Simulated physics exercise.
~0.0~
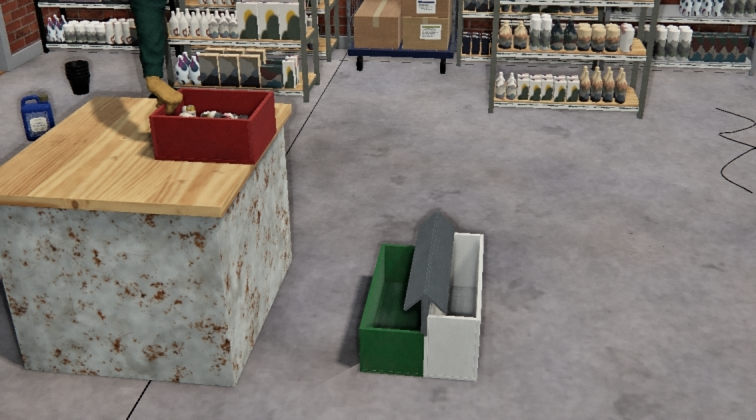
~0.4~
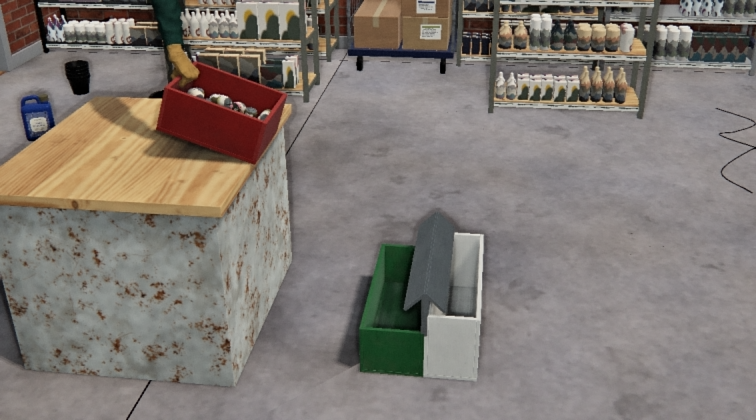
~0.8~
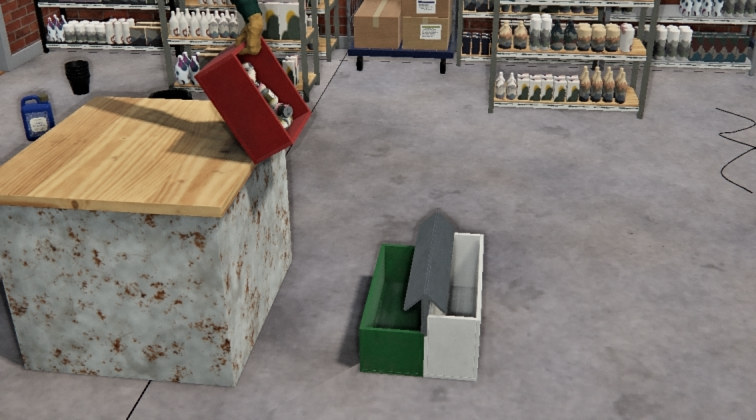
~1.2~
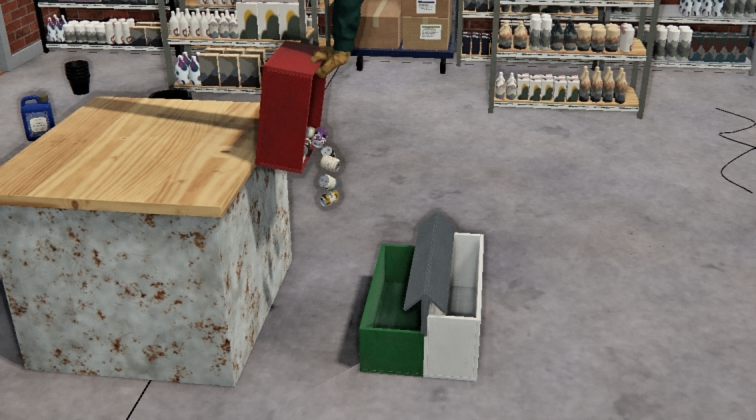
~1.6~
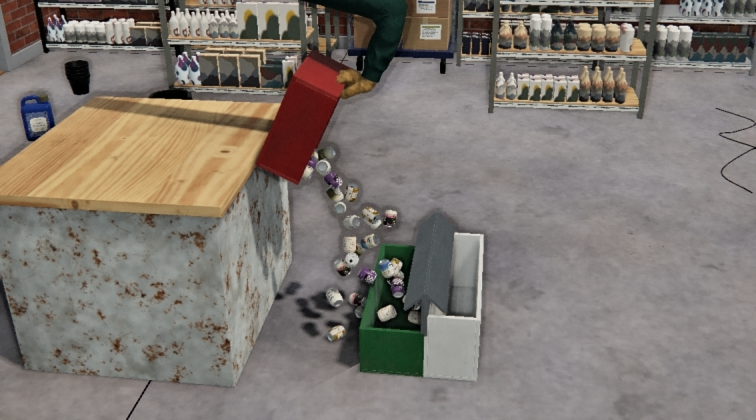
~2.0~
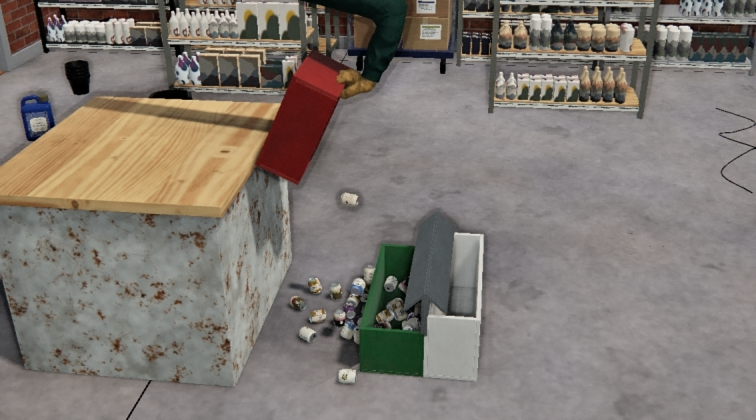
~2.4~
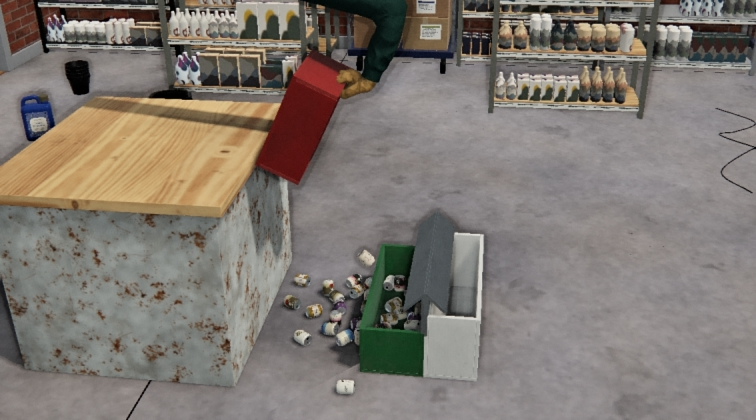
The video shows a gloved hand tipping a red tote of small cans over the edge of a wood-topped bench; the cans tumble out, some landing in a green tote and the rest scattering on the floor beside it, while the white box beyond the grey ridge stays empty.
